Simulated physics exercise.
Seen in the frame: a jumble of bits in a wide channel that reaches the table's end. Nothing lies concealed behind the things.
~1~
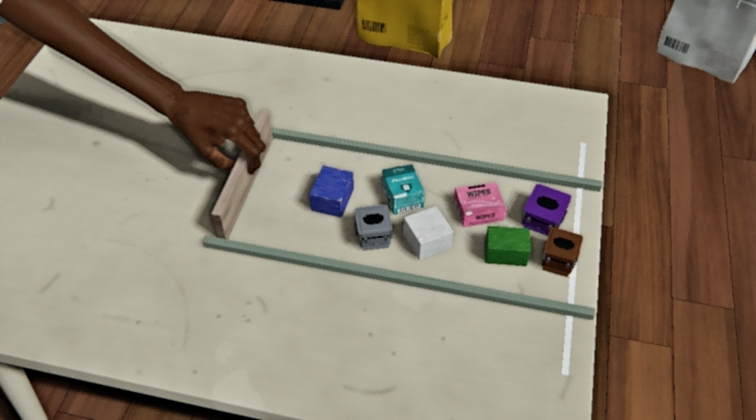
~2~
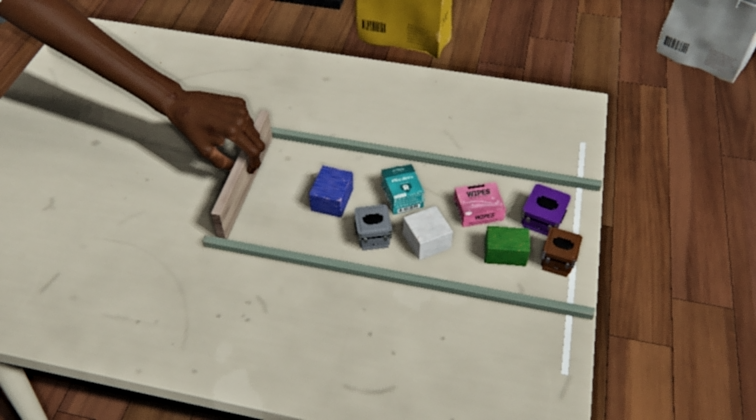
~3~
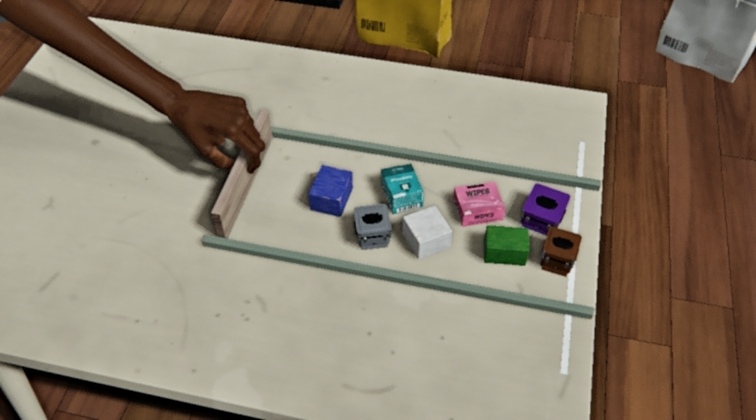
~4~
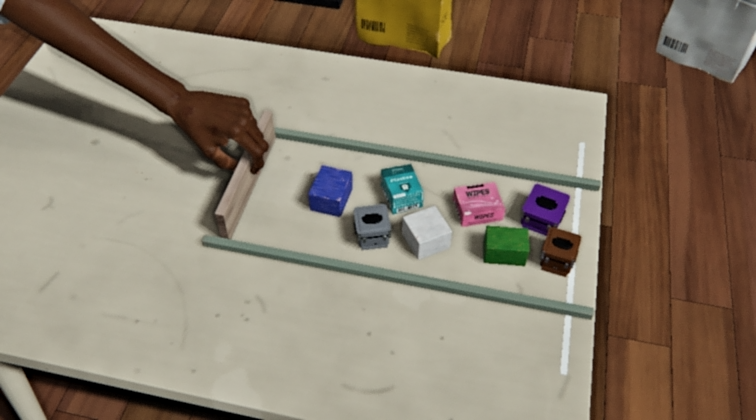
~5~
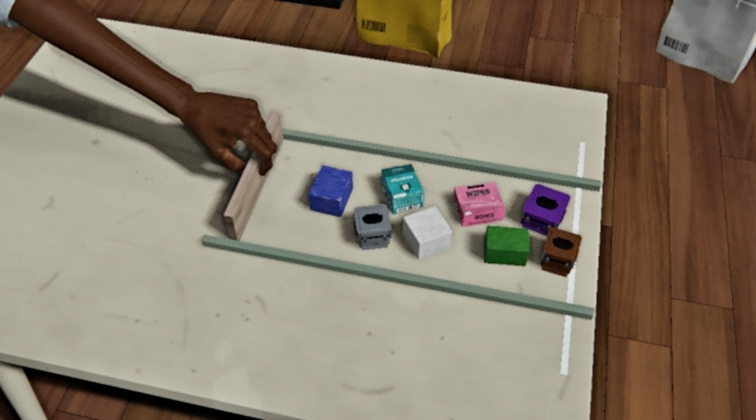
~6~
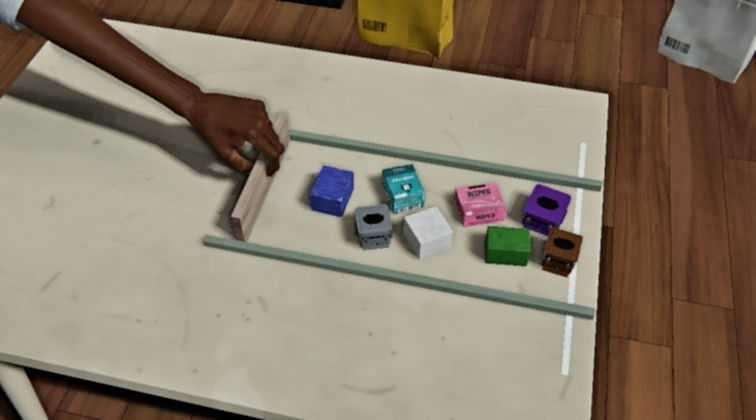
We see a hand holding a wooden board upright at the left of a channel between two green strips on a table, then sliding it slightly right toward several small coloured boxes, which stay still.
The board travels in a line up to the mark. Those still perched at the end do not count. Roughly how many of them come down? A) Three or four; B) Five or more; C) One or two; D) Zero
The answer is B.
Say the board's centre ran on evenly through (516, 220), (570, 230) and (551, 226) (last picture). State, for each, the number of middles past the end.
The counts: 4, 6 and 6.
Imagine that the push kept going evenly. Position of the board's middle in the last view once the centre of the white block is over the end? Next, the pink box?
The middle is at (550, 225) when it's the white block, and at (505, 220) when it's the pink box.
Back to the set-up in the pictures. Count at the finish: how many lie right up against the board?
It is in contact with 2.
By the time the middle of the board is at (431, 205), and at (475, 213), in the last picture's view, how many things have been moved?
The number moved is 7 and then 8.
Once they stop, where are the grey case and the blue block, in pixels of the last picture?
Near (592, 271) and (595, 236).
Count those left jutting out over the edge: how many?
I get 2.
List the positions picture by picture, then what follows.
In the first frame, brown case (561, 252); purple case (546, 211); green block (507, 246); board (245, 173); tape (575, 245).
In the second frame, purple case (545, 211); turquoise box (403, 188).
In the third frame, green block (506, 246); blue block (331, 191).
In the fourth frame, brown case (560, 252); white block (427, 233).
In the fifth frame, purple case (545, 211); grey case (373, 227).
In the sixth frame, brown case (561, 252); purple case (546, 211); green block (507, 246); board (263, 176); tape (575, 245).
Soon after, none off yet; brown case at rest near (561, 252); purple case at rest near (546, 211); green block at rest near (507, 246).
Then, none off yet; brown case moving near (567, 253); purple case moved about its own width near (575, 218); green block moved a little near (528, 254).
Further on, two off so far; brown case falling; purple case on the floor; green block tipped well over near (620, 280).
At rest, the number that fall off is five or more; fallen, turquoise box, white block, pink box, green block, purple case and brown case.
